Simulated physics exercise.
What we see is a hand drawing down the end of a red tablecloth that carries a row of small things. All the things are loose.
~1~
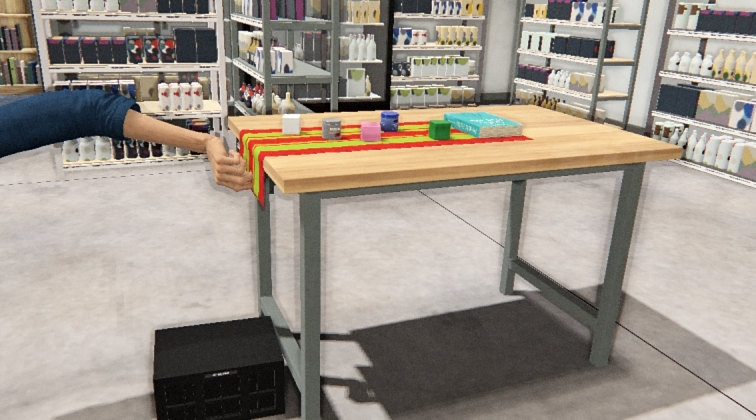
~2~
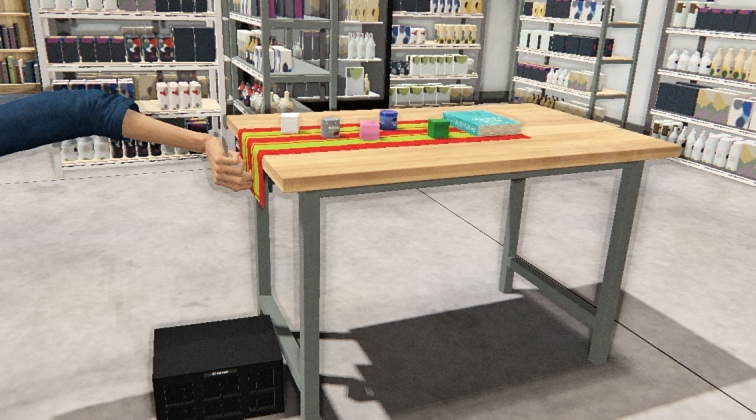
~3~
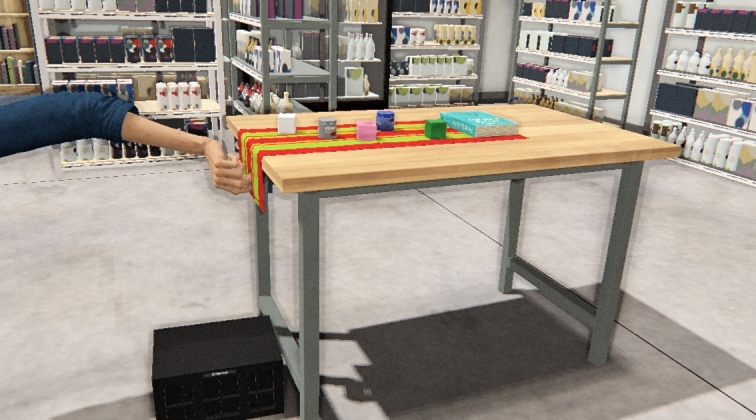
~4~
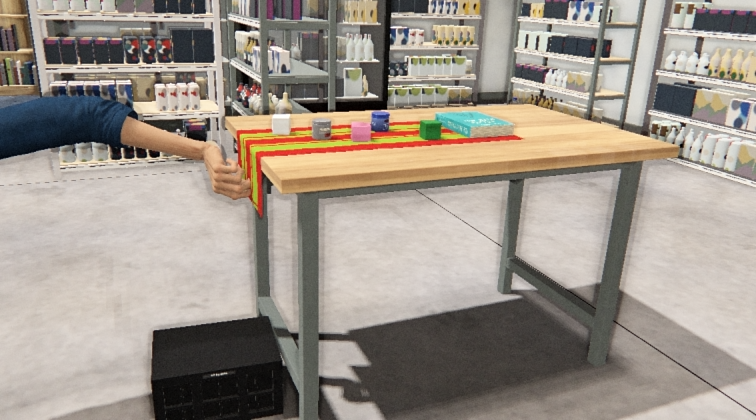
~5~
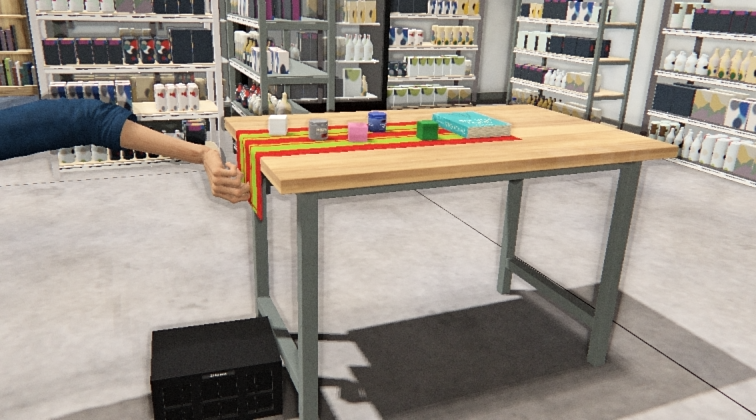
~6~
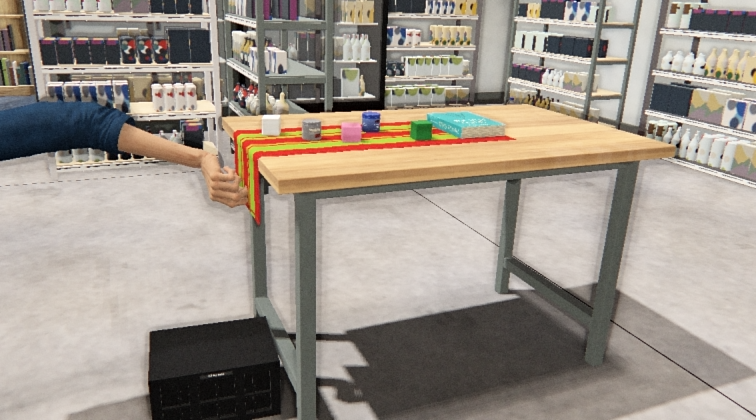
A hand slowly pulls a striped red cloth down, drawing small colourful objects slightly left.
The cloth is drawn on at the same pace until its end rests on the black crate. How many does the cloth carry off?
The answer is four.
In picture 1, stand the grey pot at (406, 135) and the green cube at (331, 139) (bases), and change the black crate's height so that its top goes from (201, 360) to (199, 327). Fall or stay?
The grey pot keeps its place on top; the green cube is carried off.
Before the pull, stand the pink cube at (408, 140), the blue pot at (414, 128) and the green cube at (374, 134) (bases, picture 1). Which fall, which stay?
The pink cube goes over; the blue pot remains up; the green cube comes down.
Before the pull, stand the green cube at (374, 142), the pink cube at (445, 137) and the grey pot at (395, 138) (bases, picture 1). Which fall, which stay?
The green cube is carried off, the pink cube keeps its place on top, the grey pot goes over.
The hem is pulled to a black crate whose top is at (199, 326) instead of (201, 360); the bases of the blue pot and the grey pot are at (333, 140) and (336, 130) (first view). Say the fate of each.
The blue pot drops off, the grey pot tumbles off.
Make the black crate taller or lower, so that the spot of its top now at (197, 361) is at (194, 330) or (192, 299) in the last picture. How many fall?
Over the edge go 3 and 2.
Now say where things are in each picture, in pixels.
Hem (264, 210); white cube (291, 116); grey pot (332, 120); pink cube (371, 124); blue pot (390, 113); green cube (440, 121); top of the crate (201, 360), in the first frame.
Hem (264, 209); white cube (290, 115), in the second frame.
Hem (264, 212); grey pot (327, 119), in the third frame.
Hem (261, 218); pink cube (361, 124); top of the crate (199, 360), in the fourth frame.
Hem (262, 221); blue pot (378, 113), in the fifth frame.
Hem (259, 226); white cube (271, 117); grey pot (312, 121); pink cube (351, 125); blue pot (371, 113); green cube (422, 122), in the sixth frame.
Early on, hem near (247, 247); white cube gone.
Midway, hem near (247, 299); white cube and grey pot gone.
Near the end, hem on the crate; white cube, grey pot, pink cube and blue pot gone.
Finally, hem on the crate; white cube, grey pot, pink cube and blue pot gone. Over the edge go four.
